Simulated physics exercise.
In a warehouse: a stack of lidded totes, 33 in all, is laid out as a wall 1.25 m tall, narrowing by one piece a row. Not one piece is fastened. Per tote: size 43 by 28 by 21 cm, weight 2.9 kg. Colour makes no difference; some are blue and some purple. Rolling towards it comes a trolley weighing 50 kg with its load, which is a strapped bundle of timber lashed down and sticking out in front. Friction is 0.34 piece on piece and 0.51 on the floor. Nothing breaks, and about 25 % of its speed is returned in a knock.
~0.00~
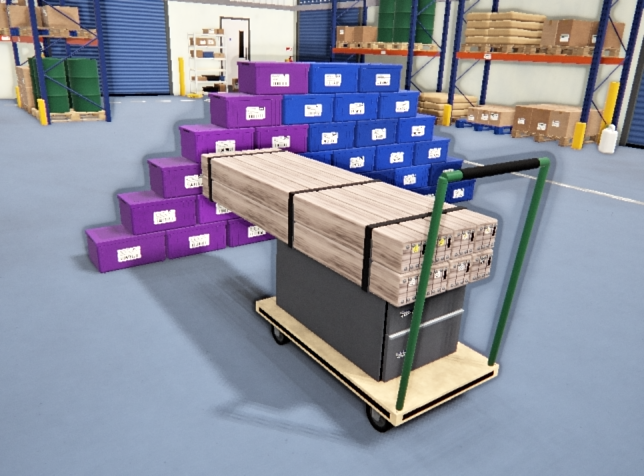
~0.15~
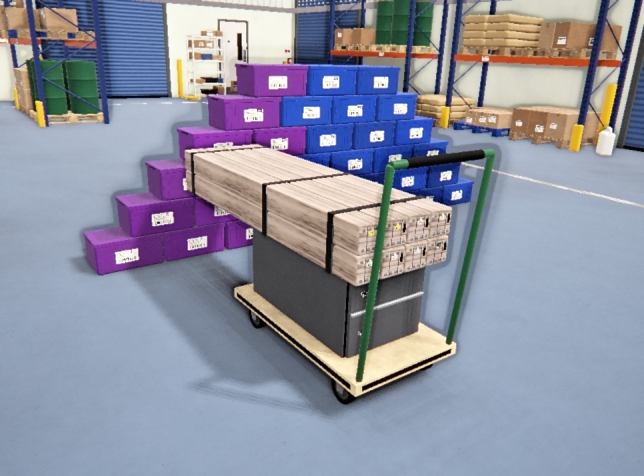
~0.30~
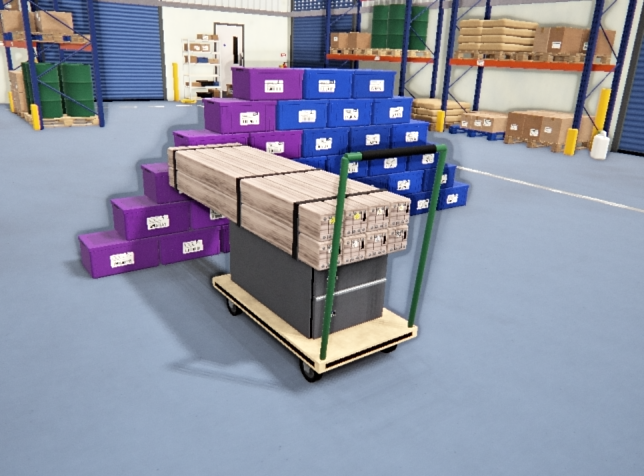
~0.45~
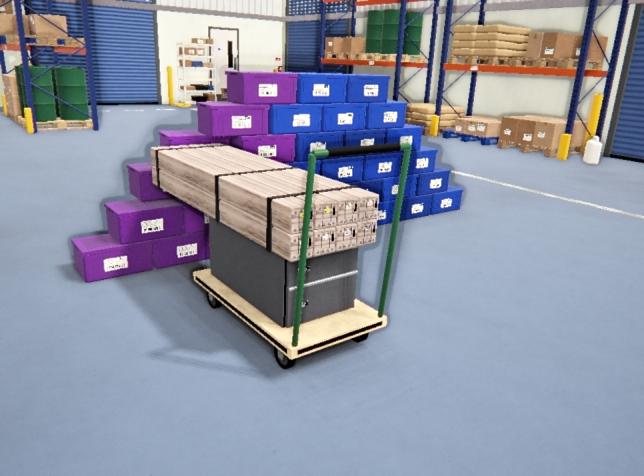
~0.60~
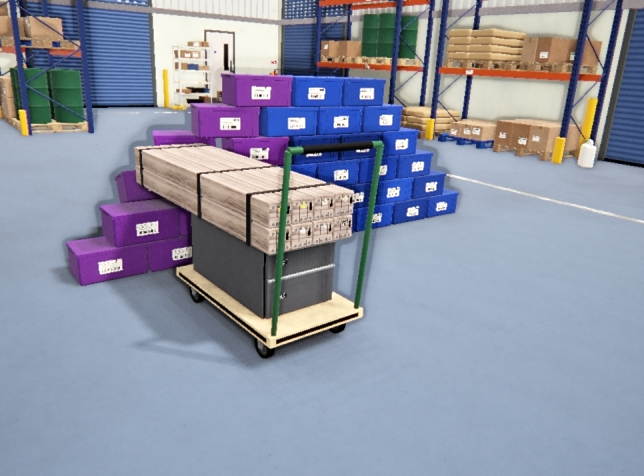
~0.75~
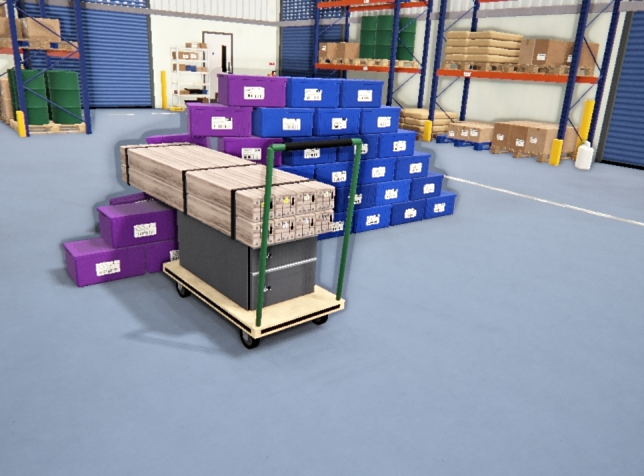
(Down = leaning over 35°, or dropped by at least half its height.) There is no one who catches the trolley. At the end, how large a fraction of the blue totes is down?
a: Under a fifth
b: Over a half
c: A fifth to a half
Under a fifth.
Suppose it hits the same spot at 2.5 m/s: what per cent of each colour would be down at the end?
Down at the end: Blue 0 per cent, purple 20 per cent.
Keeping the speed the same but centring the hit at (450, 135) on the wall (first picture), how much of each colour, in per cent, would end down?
The blue ones would be 20 per cent down and the purple ones 0 per cent.
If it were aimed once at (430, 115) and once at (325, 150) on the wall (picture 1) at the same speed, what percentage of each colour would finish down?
Down by colour - blue: 10%, then 50%; purple: 0%, then 50%.
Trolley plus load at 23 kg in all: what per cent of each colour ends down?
Down at the end: Blue 0 per cent, purple 10 per cent.
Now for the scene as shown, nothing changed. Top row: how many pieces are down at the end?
That comes to 2 in all.
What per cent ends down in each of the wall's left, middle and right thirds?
40, 30 and 0 per cent, from left to right.
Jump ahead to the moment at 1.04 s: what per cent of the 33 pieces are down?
5 per cent at that moment.
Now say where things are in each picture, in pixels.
In the first frame (places mark the middle of the side facing us; the camera pans a little), load (205, 169) 44 cm short of the wall; top blue tote (336, 79); top purple tote (284, 79); nothing disturbed.
The second frame shows load (188, 164) 22 cm short of the wall; top blue tote (334, 81).
The third frame shows load (171, 161) 17 mm short of the wall; top blue tote (330, 85).
The fourth frame shows load (154, 160) 15 cm into the wall's line; top blue tote (325, 89); 4 disturbed, none down.
The fifth frame shows load (137, 159) 29 cm into the wall's line; top blue tote (320, 93); top purple tote (265, 92) shifted 26 mm; steepest lean 20°, the tote at (121, 189); 6 disturbed, none down.
The sixth frame shows load (123, 158) 41 cm into the wall's line; top blue tote (317, 94); top purple tote (258, 92) shifted 59 mm; 7 disturbed, none down.
After 1.04 s, load 63 cm past the wall's line, still rolling; none of the 21 blue totes down (2 of 33 in all colours); top blue tote leaning 5°; top purple tote leaning 6°.
After 1.70 s, load 76 cm past the wall's line, stopped; none of the 21 blue totes down (2 of 33 in all colours); top blue tote leaning 20°; top purple tote leaning 20°.
After 2.16 s, load 76 cm past the wall's line, stopped; 2 of the 21 blue totes down (8 of 33 in all colours); top blue tote leaning 59°, 41 cm lower; top purple tote leaning 61°, 55 cm lower.
After 2.66 s, load 76 cm past the wall's line, stopped; 2 of the 21 blue totes down (8 of 33 in all colours); top blue tote upside down; top purple tote leaning 63°, 86 cm lower.
At rest (3.4 s), load 76 cm past the wall's line, stopped; 2 of the 21 blue totes down (8 of 33 in all colours); top blue tote upside down; top purple tote 1.04 m lower. That is 10 per cent. As the last picture would show them, middles, top blue tote near (327, 191), top purple tote near (262, 181).
